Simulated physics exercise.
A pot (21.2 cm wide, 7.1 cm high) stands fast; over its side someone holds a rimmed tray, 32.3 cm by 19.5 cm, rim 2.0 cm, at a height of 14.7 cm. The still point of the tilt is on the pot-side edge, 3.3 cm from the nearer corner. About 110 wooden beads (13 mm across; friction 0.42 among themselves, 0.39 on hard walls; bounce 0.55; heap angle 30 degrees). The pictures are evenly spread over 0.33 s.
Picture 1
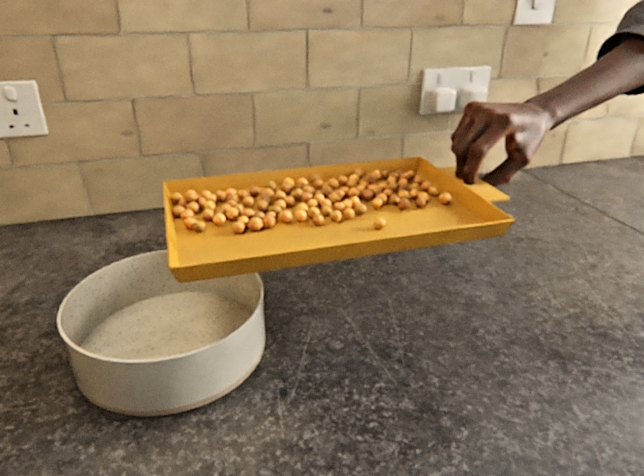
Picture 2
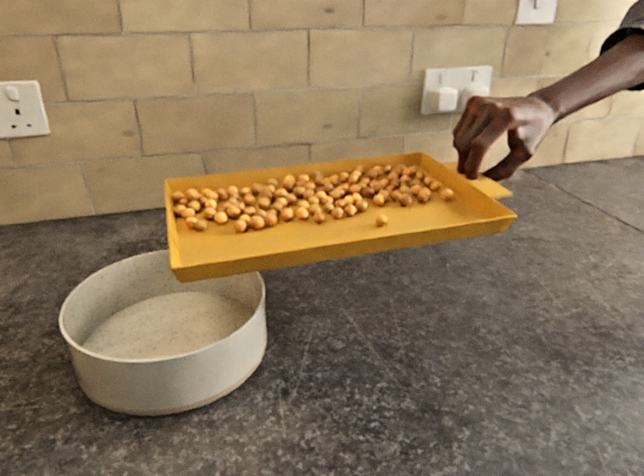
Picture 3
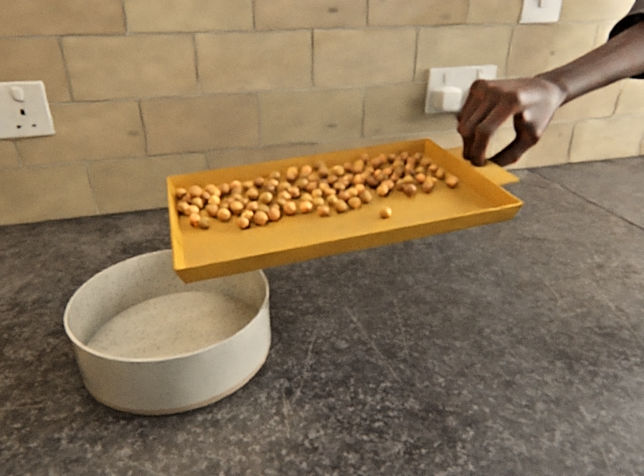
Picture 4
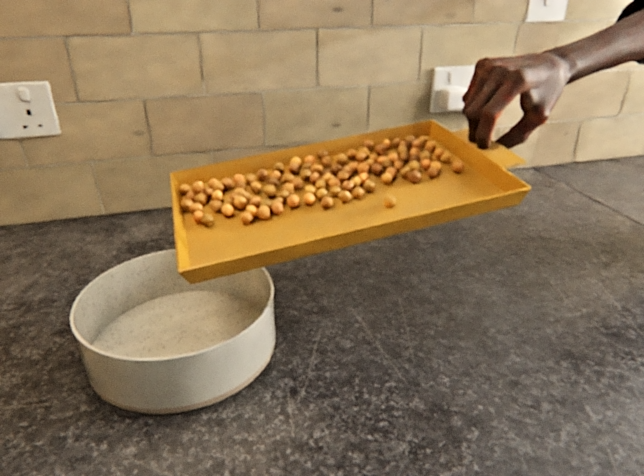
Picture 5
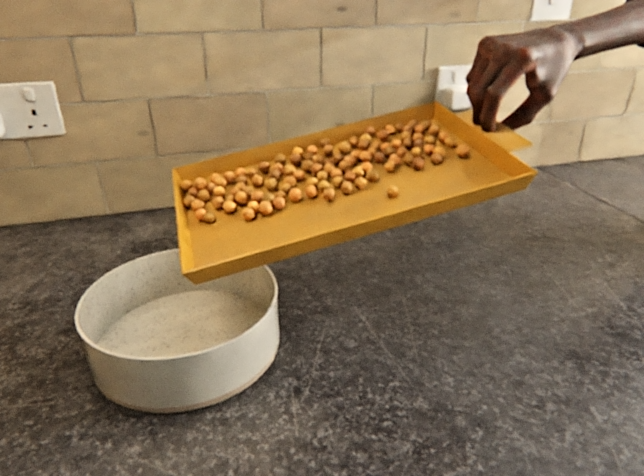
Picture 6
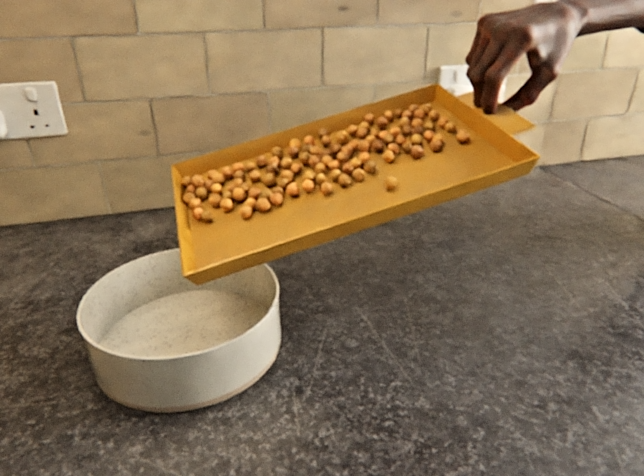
A hand raising the right end of a yellow tray of small round brown pieces, its left edge above a pale round pot.
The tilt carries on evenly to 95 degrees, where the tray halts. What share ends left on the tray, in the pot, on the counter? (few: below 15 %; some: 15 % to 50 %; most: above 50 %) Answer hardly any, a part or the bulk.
Left on the tray: Hardly any; in the pot: A part; on the counter: The bulk.
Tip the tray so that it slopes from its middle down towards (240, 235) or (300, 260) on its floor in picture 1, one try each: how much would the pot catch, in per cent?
Some 75 and 5 per cent.
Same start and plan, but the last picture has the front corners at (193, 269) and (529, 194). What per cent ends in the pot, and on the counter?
Pot 0, counter 100.
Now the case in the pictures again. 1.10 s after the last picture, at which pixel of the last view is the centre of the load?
At about (181, 232).
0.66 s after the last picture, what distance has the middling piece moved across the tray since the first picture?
About 15 cm.
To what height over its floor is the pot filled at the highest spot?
About 1.5 cm.
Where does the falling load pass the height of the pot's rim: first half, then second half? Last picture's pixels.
First near (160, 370), later near (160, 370).
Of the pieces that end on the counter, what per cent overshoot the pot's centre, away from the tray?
About 80 per cent.
Then, 0.66 s after the last picture, tilt 53 degrees; the tray holds 90 %, the pot 0 %.
Then, 1.10 s after the last picture, tilt 78 degrees; the tray holds 80 %, the pot 0 %.
Then, 1.62 s after the last picture, tilt 95 degrees; the tray holds 0 %, the pot 25 %.
In the end, tray 0 %, pot 30 %, counter 70 %.
